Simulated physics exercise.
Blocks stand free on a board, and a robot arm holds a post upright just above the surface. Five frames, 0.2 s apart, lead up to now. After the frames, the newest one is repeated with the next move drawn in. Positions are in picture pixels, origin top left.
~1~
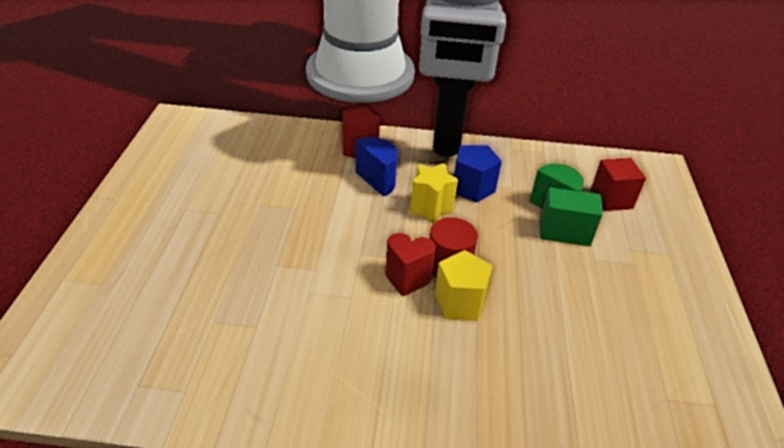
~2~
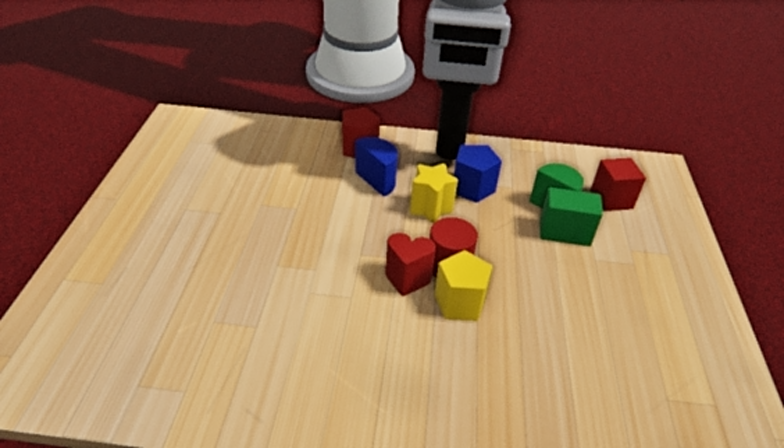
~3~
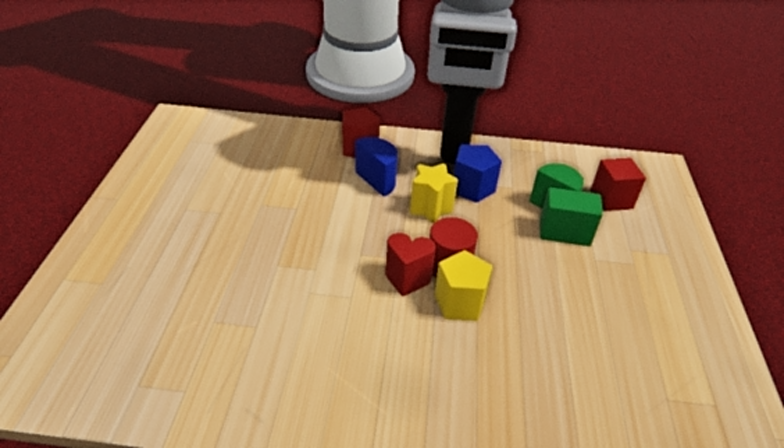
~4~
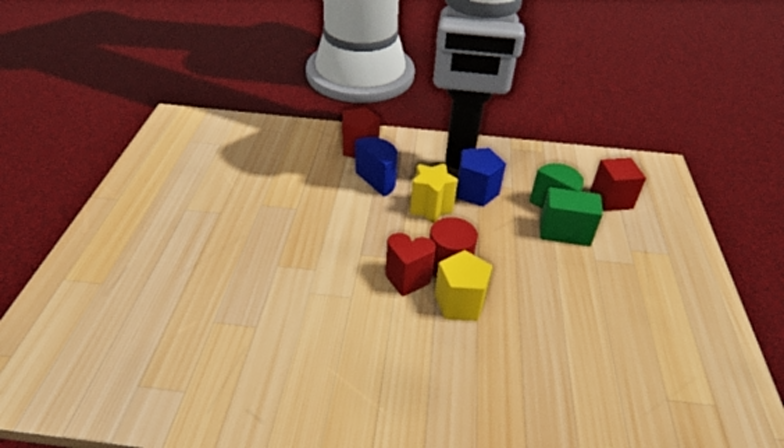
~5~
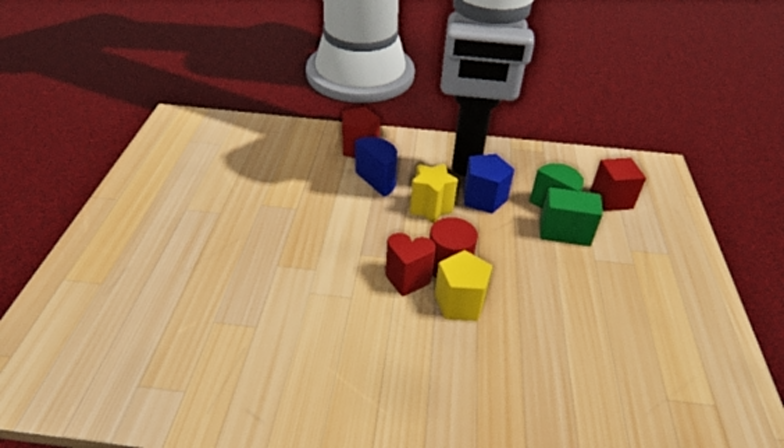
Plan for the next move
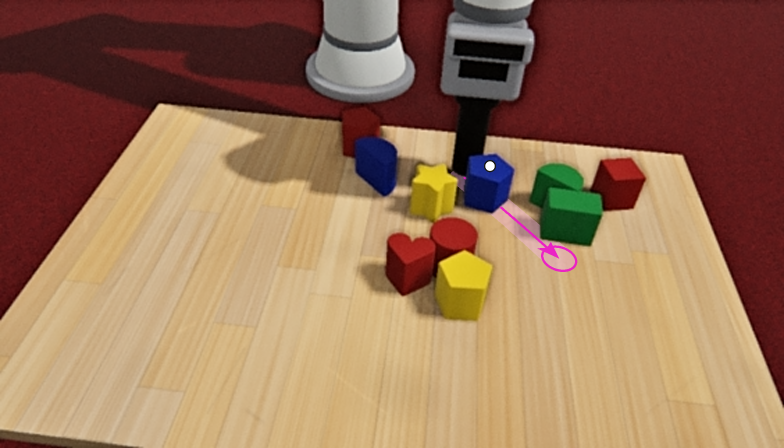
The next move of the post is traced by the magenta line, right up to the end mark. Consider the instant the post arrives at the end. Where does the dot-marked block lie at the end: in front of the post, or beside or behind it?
Final position: Ahead.
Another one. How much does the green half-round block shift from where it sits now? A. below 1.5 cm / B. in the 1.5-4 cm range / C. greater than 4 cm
A
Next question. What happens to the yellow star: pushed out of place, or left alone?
It sits in its place.
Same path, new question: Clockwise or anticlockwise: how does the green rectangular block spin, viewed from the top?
From above, it turns counterclockwise.
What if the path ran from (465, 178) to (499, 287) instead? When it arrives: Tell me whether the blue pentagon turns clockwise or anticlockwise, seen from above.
Anticlockwise, looking down.
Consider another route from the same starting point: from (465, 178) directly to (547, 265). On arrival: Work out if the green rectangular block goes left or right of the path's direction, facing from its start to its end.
The shift is to the left of that direction.
Path on the board, from (465, 178) directly to (559, 258); the dot is on the blue pentagon.
On the path given first. One third of the way, post (497, 192); blue pentagon (524, 192).
Two thirds of the way, post (529, 220); blue pentagon (553, 223); green rectangular block (595, 209), turned 25° anticlockwise.
At the end, post (562, 249); yellow star in place; blue pentagon (581, 256), turned 25° clockwise; green half-round block in place; green rectangular block (601, 210), turned 35° anticlockwise.
